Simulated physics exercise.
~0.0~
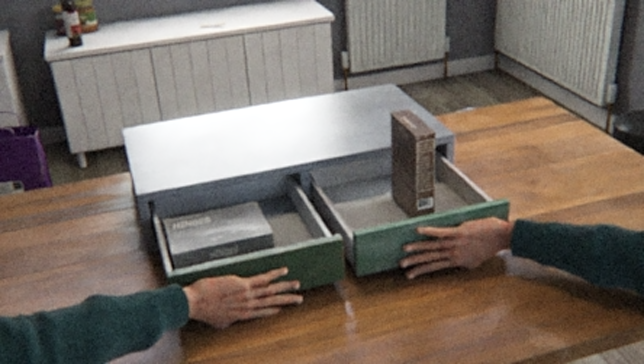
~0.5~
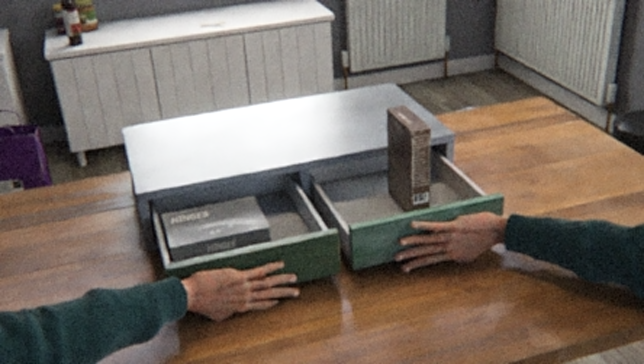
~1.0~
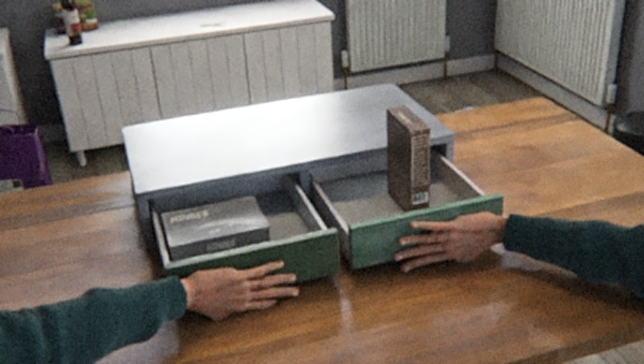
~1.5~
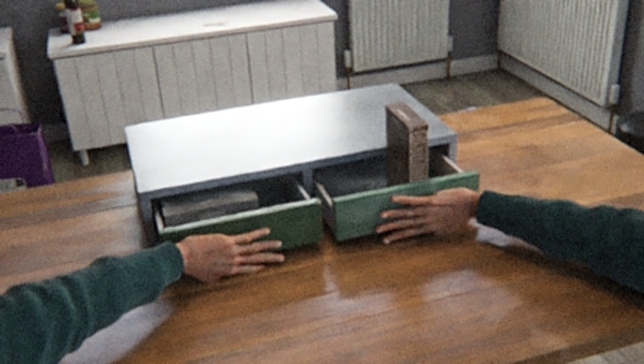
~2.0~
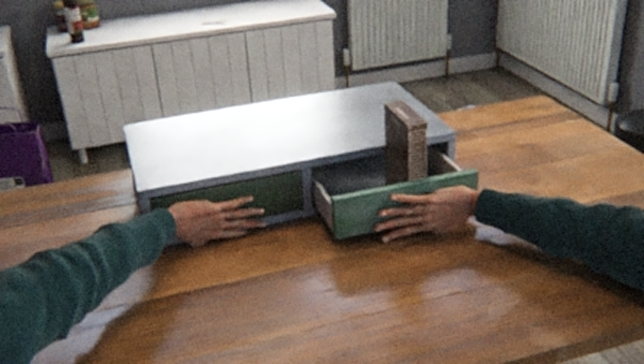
On a wooden table, two hands push both drawers; the left shuts, the right stays ajar.
